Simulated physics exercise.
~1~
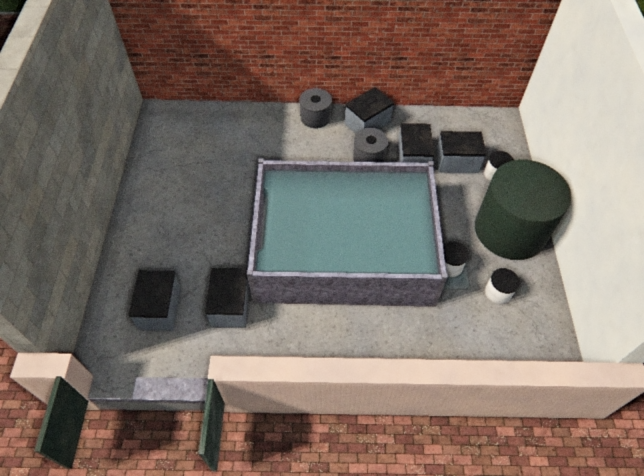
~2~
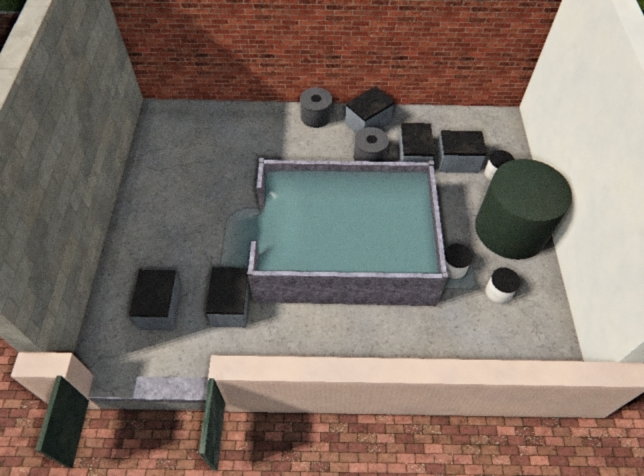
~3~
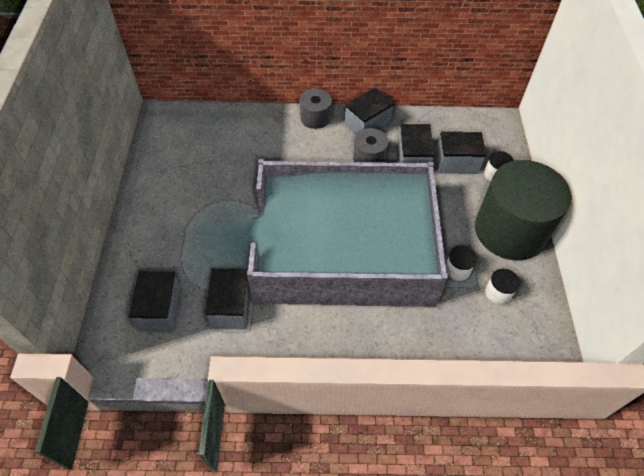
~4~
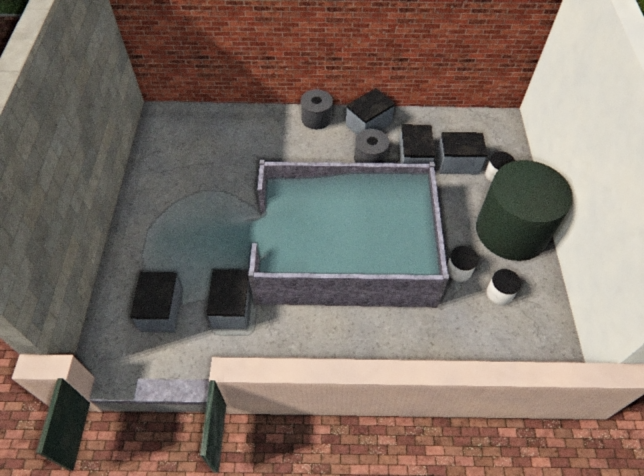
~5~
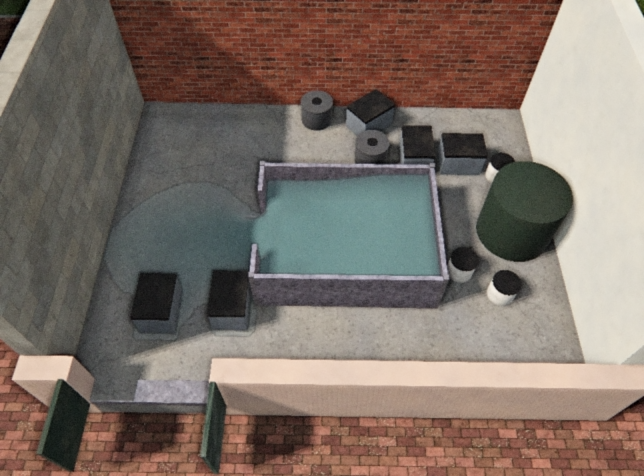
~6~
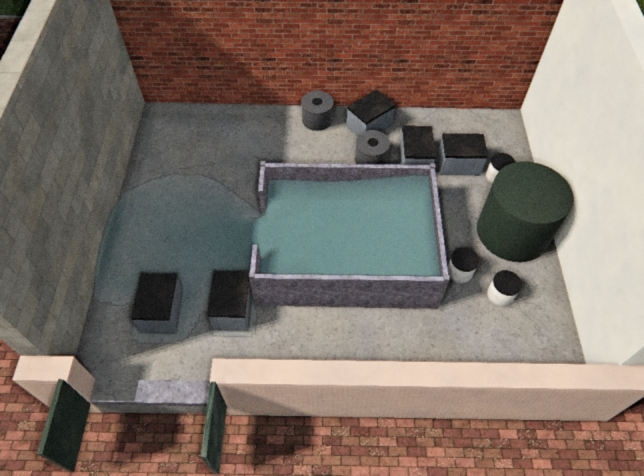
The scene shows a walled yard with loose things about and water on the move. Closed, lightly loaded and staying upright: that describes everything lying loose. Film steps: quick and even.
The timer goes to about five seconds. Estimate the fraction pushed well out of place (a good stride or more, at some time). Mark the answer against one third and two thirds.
Fewer than a third of them.
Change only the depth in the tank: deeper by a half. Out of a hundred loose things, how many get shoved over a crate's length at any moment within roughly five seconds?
Close to 40 in a hundred, give or take.
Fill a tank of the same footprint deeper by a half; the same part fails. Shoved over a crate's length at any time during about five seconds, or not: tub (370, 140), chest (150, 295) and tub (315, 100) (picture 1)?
First one reached the mark, second one reached the mark, third one reached the mark.
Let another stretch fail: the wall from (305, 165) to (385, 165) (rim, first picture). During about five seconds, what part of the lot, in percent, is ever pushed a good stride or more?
Estimate: Some 40 per cent.
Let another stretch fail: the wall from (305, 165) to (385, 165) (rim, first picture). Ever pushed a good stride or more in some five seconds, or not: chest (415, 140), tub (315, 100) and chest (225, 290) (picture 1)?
In that order: No, yes, less than that.
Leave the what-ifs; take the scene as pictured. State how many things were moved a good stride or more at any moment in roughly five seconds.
By my reckoning the answer is 2.
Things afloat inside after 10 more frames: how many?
That adds up to 0.
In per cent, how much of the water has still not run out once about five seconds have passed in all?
Estimate: Near 86 in a hundred.
A moment on, 0 of 10 are well off their spots; 0 afloat.
Next, 1 of 10 are well off their spots; 0 afloat.
Later, 1 of 10 are well off their spots; 0 afloat.
In the end, 2 of 10 are well off their spots, and 2 have been at some point; 0 afloat.
